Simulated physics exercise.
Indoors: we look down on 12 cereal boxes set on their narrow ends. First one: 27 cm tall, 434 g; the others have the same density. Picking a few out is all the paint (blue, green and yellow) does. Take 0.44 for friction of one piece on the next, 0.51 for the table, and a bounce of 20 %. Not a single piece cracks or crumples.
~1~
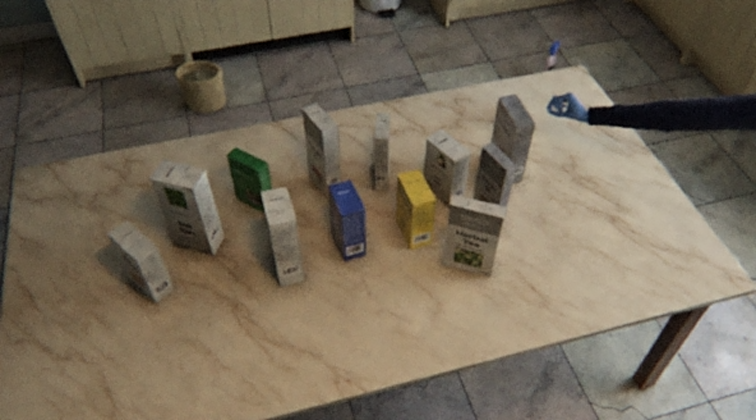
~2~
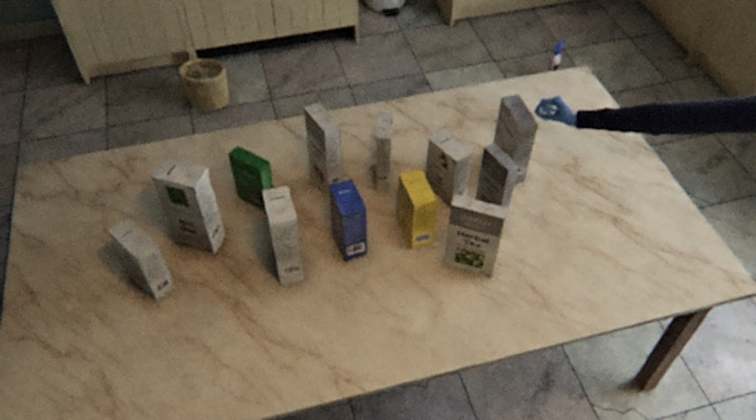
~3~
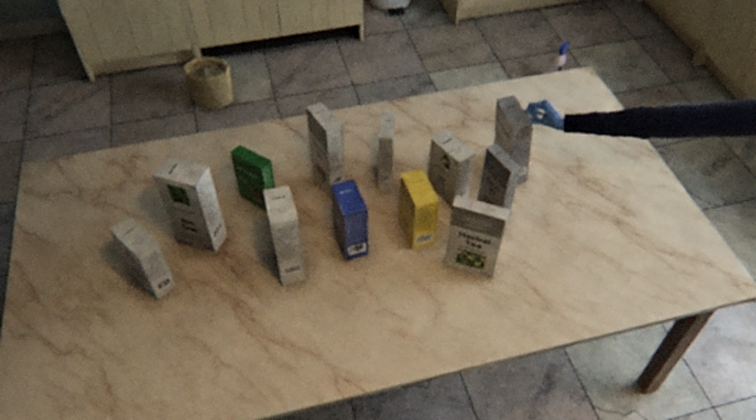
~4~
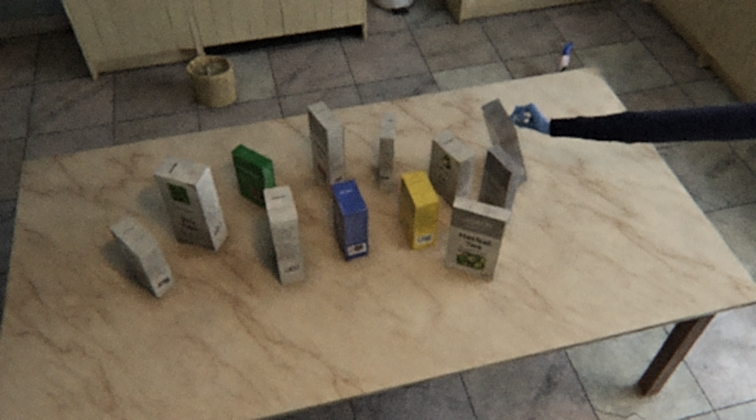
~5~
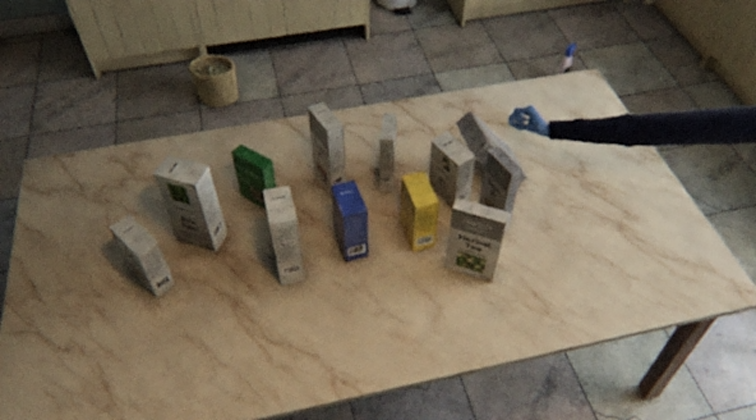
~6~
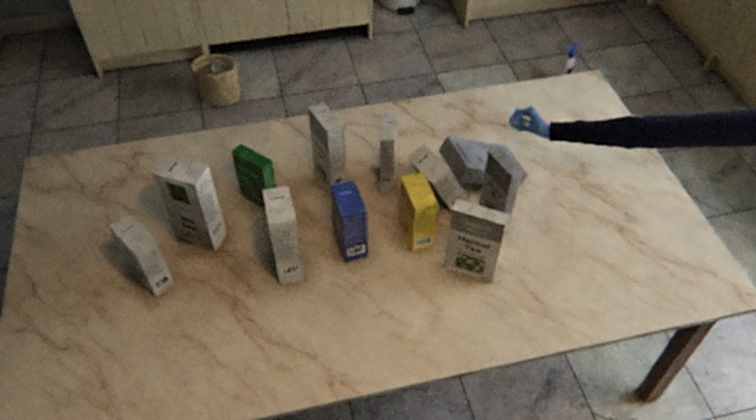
A dark-sleeved arm with a blue-gloved hand reaches in from the right over a pale marbled table in a tiled room, seen from above as the camera shifts slightly. Upright boxes stand scattered across it, mostly white and grey, with green at left and blue and yellow near the middle. The hand pushes the far-right grey box leftward, then halts as it topples against a neighbouring box, which leans left.
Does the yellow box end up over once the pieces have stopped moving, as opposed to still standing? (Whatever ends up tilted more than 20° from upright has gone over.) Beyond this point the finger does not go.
Yes.
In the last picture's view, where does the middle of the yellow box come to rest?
Look around pixel (379, 233) in the last frame.
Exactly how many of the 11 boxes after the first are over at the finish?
Exactly 4 of them.
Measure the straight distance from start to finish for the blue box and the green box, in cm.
For blue it's 20 cm, and for green it's 0 cm.
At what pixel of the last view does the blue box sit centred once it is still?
Its middle finishes near pixel (306, 249) of the last picture.
Then, 0.18 s past the last view, 2 of the 11 other boxes over; yellow box 21° from how it stood.
Then, 0.54 s past the last view, 3 of the 11 other boxes over; yellow box 60° from how it stood; blue box 36° from how it stood.
Then, 1.16 s past the last view, 4 of the 11 other boxes over; yellow box 68° from how it stood; blue box 68° from how it stood.
In the end, 4 of the 11 other boxes over; yellow box 69° from how it stood; blue box lying flat; green box unmoved. Seven left standing. From the last view, middles, yellow box near (379, 233), blue box near (306, 249).
